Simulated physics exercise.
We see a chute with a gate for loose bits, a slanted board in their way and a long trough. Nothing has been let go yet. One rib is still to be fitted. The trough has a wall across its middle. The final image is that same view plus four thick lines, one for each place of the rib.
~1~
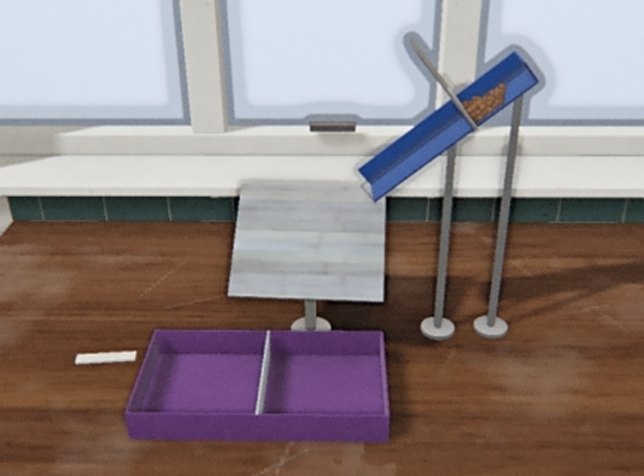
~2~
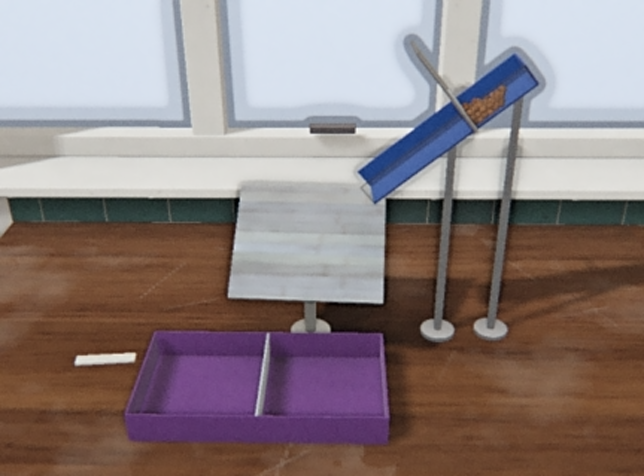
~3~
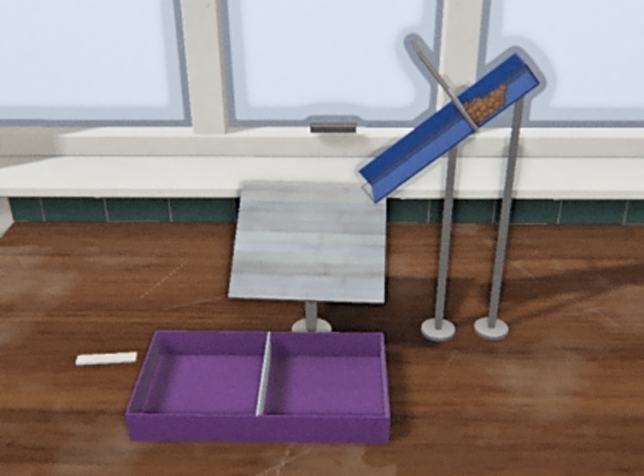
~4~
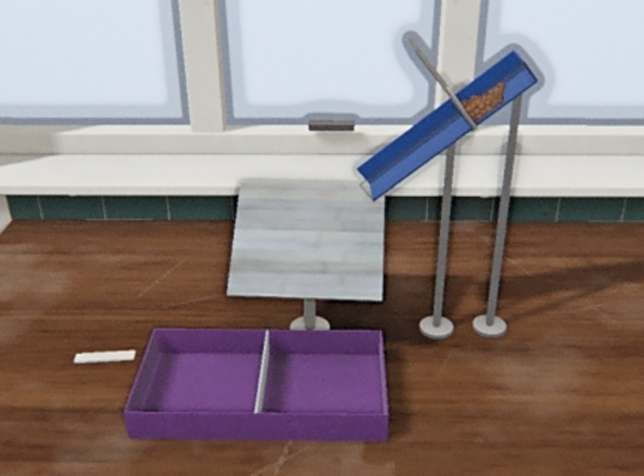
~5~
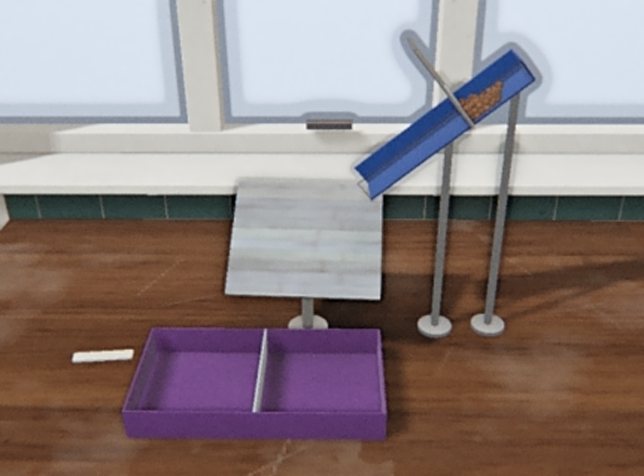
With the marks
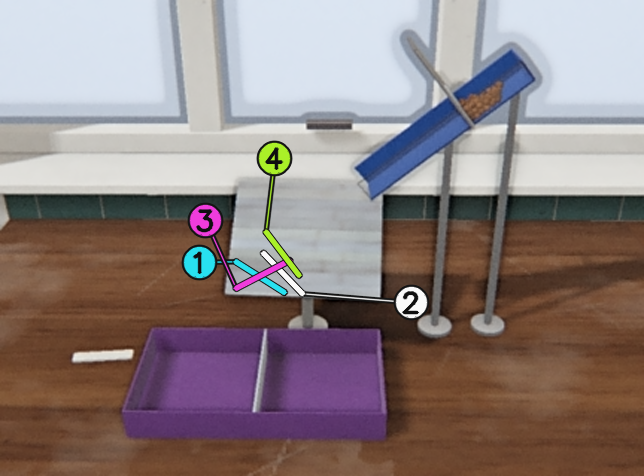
The clip opens on a wooden surface before a window, where a blue chute on two thin stands slopes down to the left, small brown bits resting behind its gate. A pale slanted board and a divided purple trough sit nearby. The gate stays shut and nothing visibly moves apart from a very slight shift of the view.
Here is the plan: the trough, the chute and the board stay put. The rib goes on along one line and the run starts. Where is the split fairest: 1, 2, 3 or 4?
Go for 3.
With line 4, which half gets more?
The right half.
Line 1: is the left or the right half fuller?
The right half.
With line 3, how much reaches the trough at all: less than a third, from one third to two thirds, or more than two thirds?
It is more than two thirds.
On the marked copy, line 1 from (235, 261) to (284, 292); line 2 from (263, 253) to (302, 293); line 3 from (289, 260) to (236, 288); line 4 from (266, 231) to (299, 275).
For line 1, of what is caught, a small share in the left half, all but a few in the right.
For line 2, of what is caught, a small share in the left half, all but a few in the right.
For line 3, of what is caught, close to two thirds in the left half, close to a third in the right.
For line 4, of what is caught, a small share in the left half, all but a few in the right.
